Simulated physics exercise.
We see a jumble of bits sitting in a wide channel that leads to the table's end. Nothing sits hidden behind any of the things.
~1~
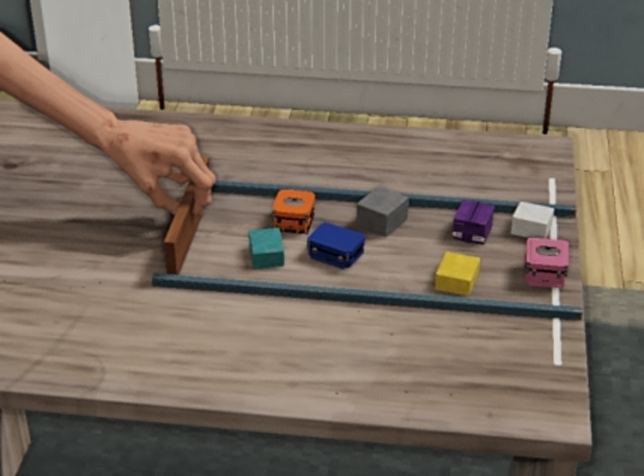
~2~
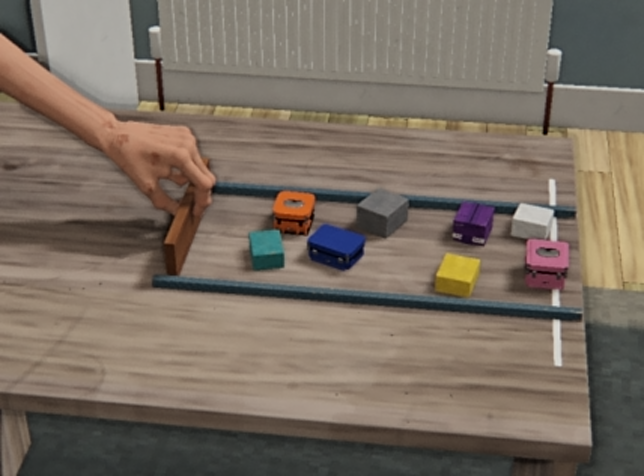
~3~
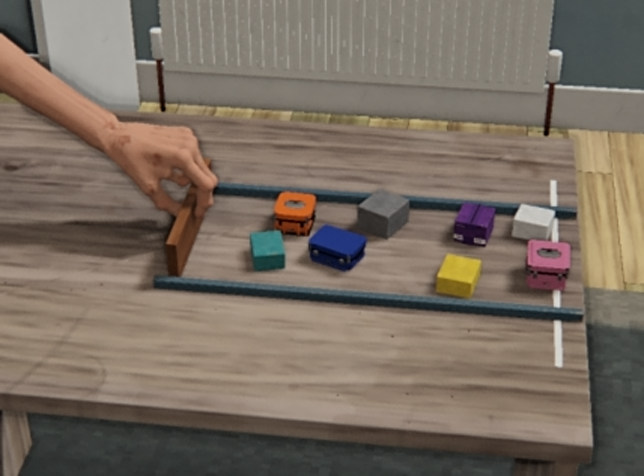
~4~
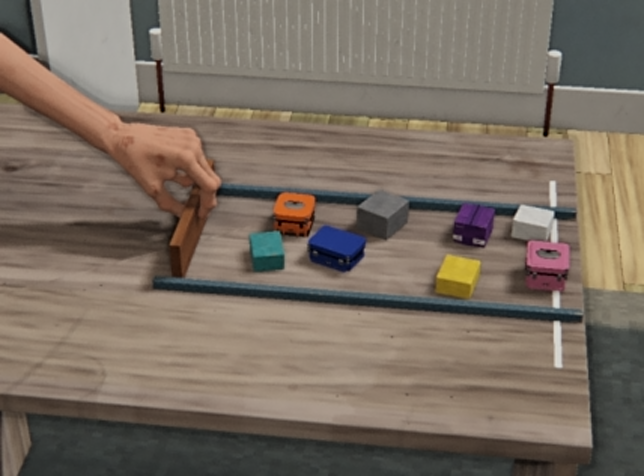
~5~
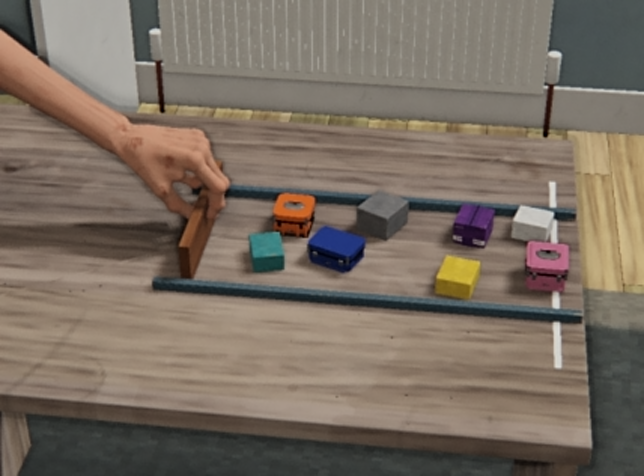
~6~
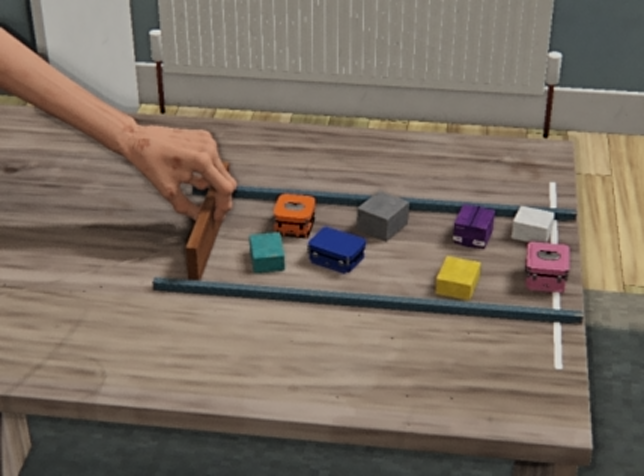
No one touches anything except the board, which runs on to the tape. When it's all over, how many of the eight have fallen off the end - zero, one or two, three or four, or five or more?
Five or more have fallen off.
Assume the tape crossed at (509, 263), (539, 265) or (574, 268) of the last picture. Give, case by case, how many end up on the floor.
Going through them in order, you'd see 3, 6 and 8.
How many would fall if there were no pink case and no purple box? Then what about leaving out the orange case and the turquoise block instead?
That gives 4 for the first pair taken away and 3 for the second.
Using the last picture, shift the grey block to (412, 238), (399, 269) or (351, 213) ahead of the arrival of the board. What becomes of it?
Each try in turn, the grey block is gone, then is gone, then is gone.
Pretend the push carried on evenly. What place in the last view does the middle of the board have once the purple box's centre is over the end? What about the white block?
About (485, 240), and about (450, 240) for the other.
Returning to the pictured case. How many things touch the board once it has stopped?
The number is 2.
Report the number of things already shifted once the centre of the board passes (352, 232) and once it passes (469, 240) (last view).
The first number is 4, the next one 8.
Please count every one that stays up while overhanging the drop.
Expected count: 2.
Early on, none off yet; pink case at rest near (547, 268); white block at rest near (533, 226); purple box at rest near (474, 227).
A while later, none off yet; pink case at rest near (547, 268); white block moving near (538, 226); purple box travelled about its own width near (503, 229).
Further along, one off so far; pink case leaning a little near (594, 272); white block in the air; purple box leaning a little near (594, 236).
Finally, the number that fall off is five or more; lost, blue case, grey block, yellow block, purple box, white block and pink case.
